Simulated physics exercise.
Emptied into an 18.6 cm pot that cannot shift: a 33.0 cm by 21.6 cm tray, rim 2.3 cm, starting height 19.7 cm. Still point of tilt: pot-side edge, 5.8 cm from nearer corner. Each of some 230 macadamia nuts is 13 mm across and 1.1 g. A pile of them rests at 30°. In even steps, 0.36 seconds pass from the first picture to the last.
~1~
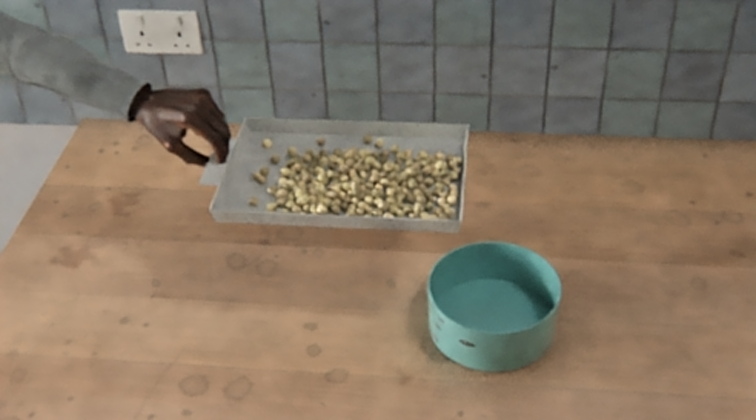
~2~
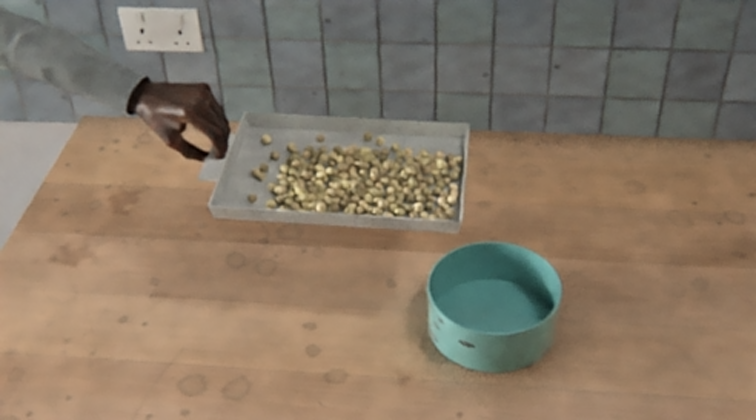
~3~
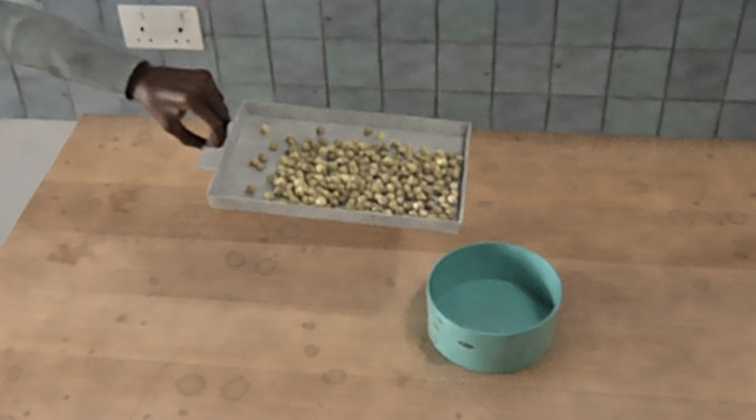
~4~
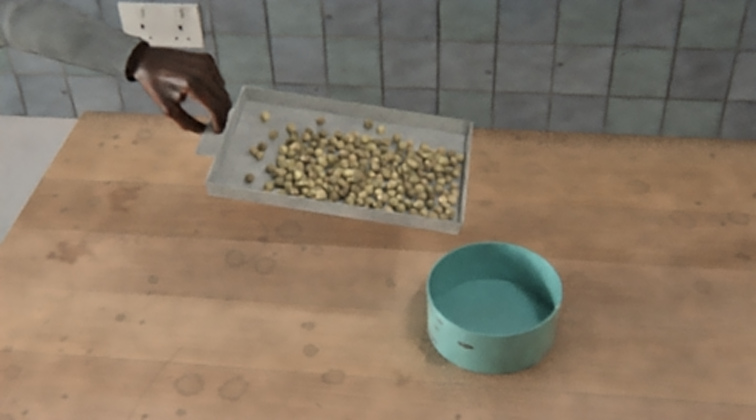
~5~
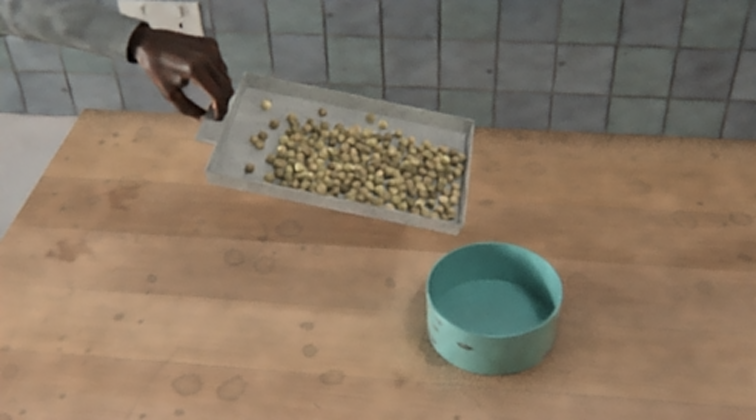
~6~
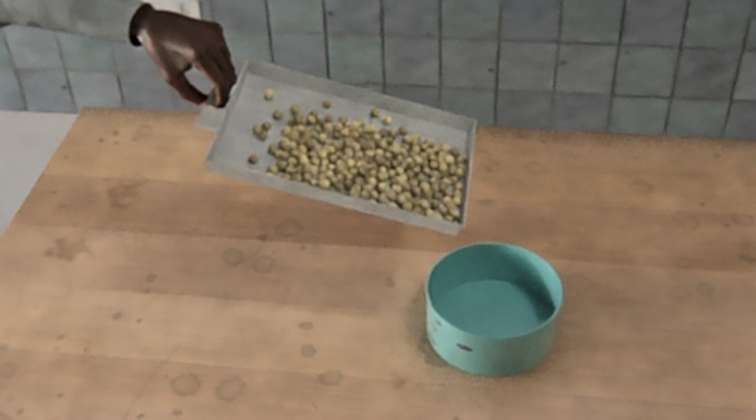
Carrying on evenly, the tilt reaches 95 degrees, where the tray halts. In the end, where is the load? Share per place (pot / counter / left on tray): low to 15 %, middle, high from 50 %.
Shares - pot: High, counter: Middle, tray: Low.
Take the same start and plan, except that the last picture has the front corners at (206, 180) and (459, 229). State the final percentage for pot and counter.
Pot 65, counter 35.
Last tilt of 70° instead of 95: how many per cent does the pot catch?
Estimate: Roughly 5 percent.
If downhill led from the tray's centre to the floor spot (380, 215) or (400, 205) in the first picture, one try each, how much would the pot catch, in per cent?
First try: Around 60 percent; second try: Around 95 percent.
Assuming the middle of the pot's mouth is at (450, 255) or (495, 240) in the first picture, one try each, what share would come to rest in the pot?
I'd say some 25 per cent for the first and some 55 per cent for the second.
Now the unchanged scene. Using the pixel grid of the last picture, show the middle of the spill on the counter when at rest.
Middle of the spill at rest: Roughly (576, 252).
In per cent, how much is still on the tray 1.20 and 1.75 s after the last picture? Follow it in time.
About 95, 15.
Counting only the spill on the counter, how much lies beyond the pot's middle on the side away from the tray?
I'd put it close to 90 per cent.
Then, 0.72 s after the last picture, tilt 53 degrees; the tray holds 100 %, the pot 0 %.
Then, 1.20 s after the last picture, tilt 77 degrees; the tray holds 95 %, the pot 5 %.
Then, 1.75 s after the last picture, tilt 95 degrees; the tray holds 15 %, the pot 60 %.
In the end, pot 75 %, counter 25 %, tray 0 %.
